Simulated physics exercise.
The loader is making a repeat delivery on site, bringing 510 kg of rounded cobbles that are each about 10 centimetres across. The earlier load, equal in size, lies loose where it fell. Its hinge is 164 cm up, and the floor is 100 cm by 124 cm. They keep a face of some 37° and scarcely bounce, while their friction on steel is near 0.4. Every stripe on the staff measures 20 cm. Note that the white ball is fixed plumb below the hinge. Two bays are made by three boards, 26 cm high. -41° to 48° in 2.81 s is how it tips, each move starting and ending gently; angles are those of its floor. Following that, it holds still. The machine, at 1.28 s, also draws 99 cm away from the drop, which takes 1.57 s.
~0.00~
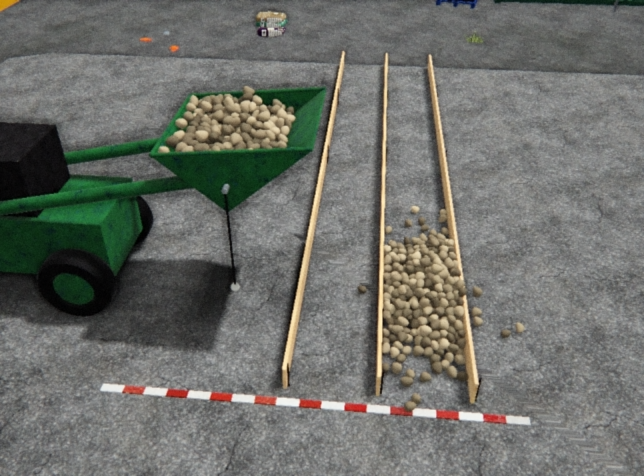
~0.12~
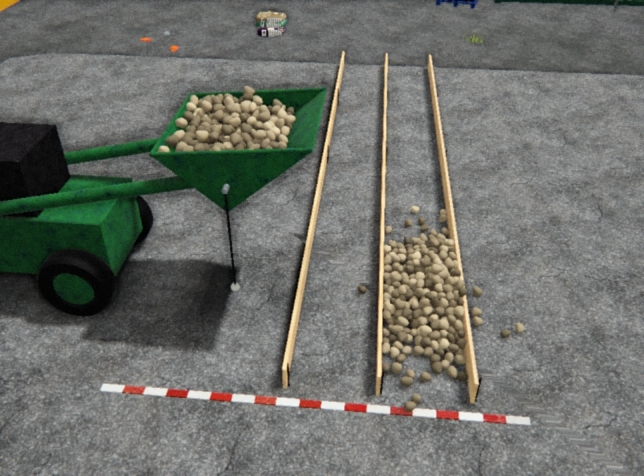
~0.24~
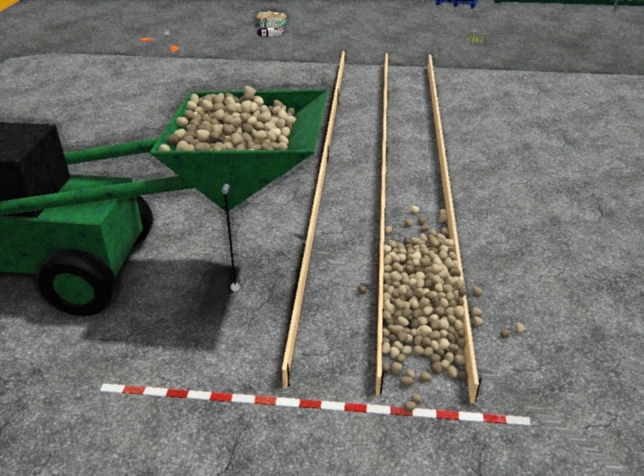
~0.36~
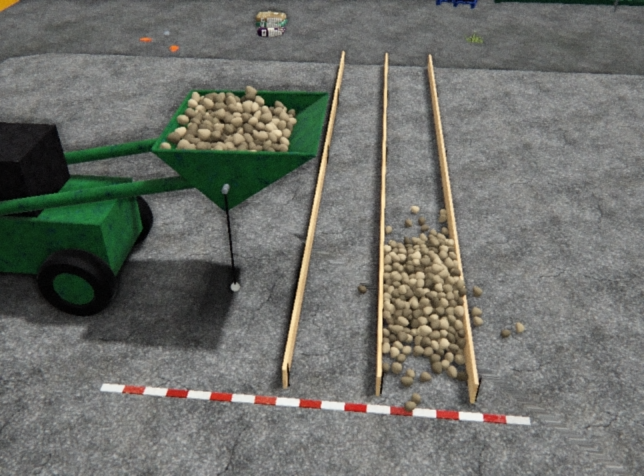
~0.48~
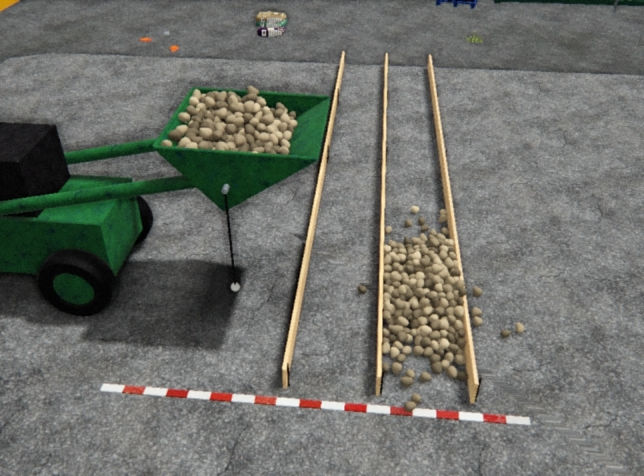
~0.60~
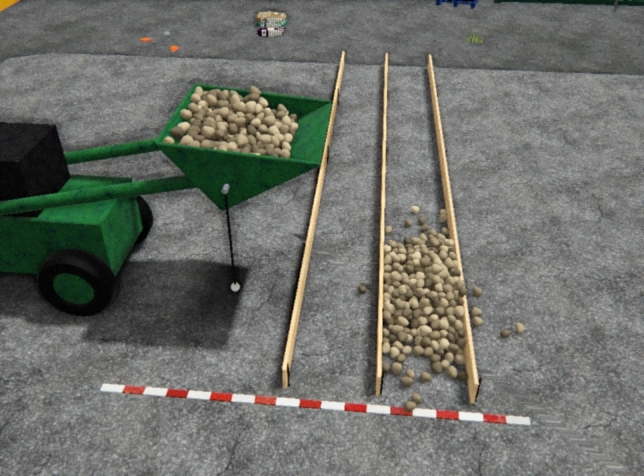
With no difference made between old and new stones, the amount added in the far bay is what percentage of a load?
It is roughly 0 per cent of a load.
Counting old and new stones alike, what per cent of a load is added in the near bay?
Roughly 20 per cent of a load.
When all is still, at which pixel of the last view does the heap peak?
It ends up around (438, 275) in the last picture.
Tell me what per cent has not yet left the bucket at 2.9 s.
Still inside: Some 0 %.
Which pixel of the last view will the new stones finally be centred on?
I'd point to about (271, 281).
After 2.1 s the floor is at 34°; in per cent of one load, 52 in the bucket, 34 short of the bays, 14 in the near bay, 98 in the far bay, 1 past the last board; the foremost stones are at (479, 304).
After 2.9 s the floor is at 48°; in per cent of one load, 0 in the bucket, 80 short of the bays, 21 in the near bay, 98 in the far bay, 1 past the last board; the foremost stones are at (479, 304).
After 3.3 s the floor is at 48°; in per cent of one load, 0 in the bucket, 80 short of the bays, 21 in the near bay, 98 in the far bay, 1 past the last board; the foremost stones are at (479, 304).
After 6.1 s the floor is at 48°; in per cent of one load, 0 in the bucket, 80 short of the bays, 21 in the near bay, 98 in the far bay, 1 past the last board; the foremost stones are at (479, 304). Net gain in the far bay, 0.
